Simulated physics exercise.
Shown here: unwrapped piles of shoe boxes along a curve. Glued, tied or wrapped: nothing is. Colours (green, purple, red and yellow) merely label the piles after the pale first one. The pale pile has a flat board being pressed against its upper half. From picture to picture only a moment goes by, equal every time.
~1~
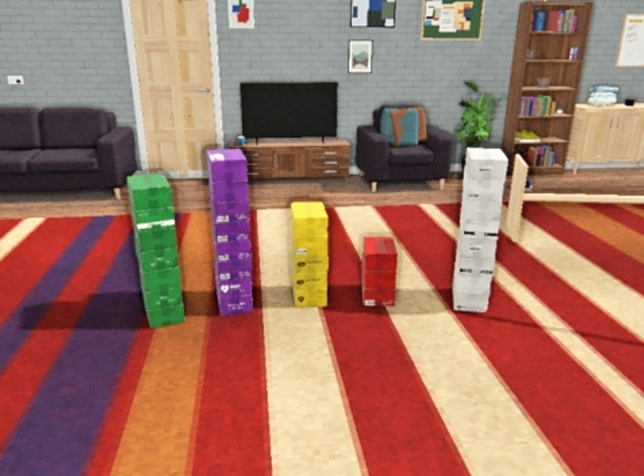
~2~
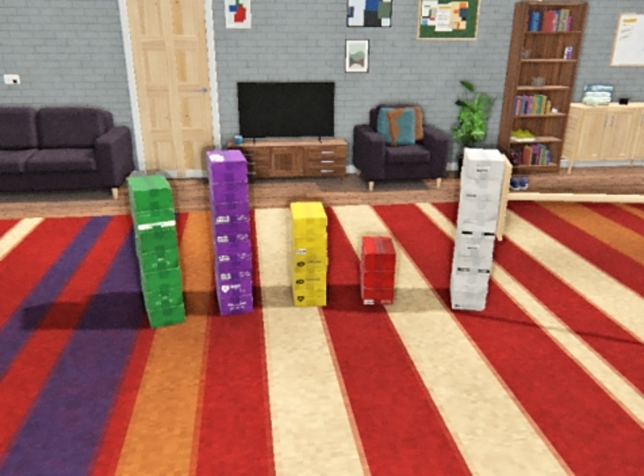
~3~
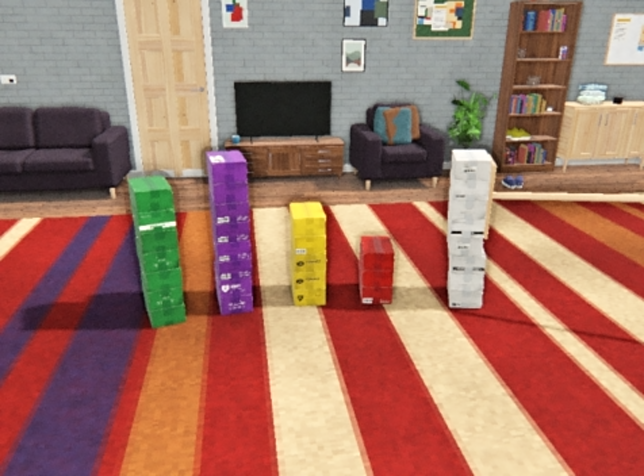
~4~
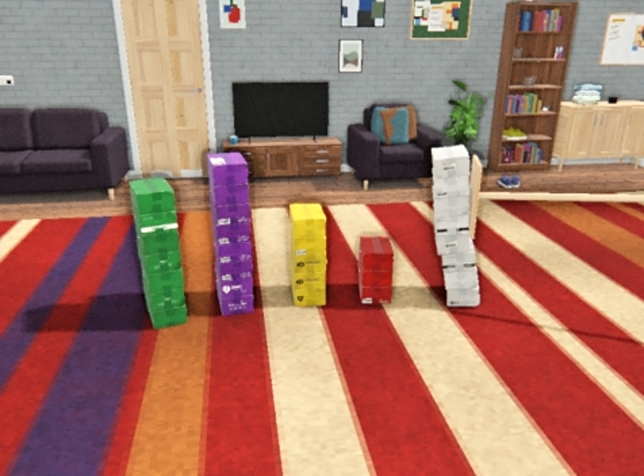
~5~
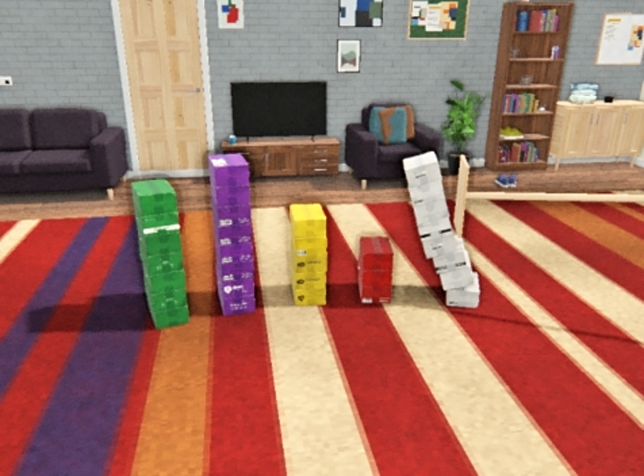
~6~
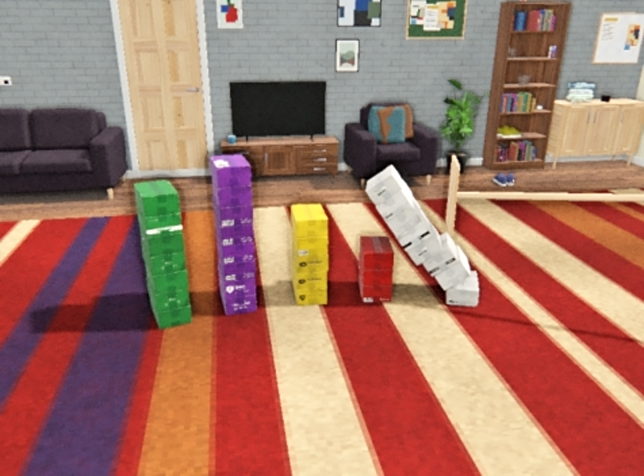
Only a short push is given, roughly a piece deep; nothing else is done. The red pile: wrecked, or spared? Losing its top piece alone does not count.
It will remain mostly upright.
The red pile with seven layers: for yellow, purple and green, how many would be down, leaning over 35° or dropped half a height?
Yellow 4, purple 7, green 7.
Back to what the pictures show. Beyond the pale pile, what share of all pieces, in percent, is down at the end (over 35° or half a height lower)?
I'd say around 0 per cent of them.
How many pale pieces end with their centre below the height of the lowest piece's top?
Counting the pale pieces gives 6.
Just after the last frame, 7 of the pale pile down; none of the 3 red boxes down (0 of 23 in all colours); top red box unmoved.
A moment on, 7 of the pale pile down; none of the 3 red boxes down (0 of 23 in all colours); top red box moved a little; top yellow box moved a little.
When it is over, 7 of the pale pile down; none of the 3 red boxes down (0 of 23 in all colours); top red box moved a little; top yellow box moved a little. In pixels of the last frame, middles, top red box near (373, 252), top yellow box near (305, 221).
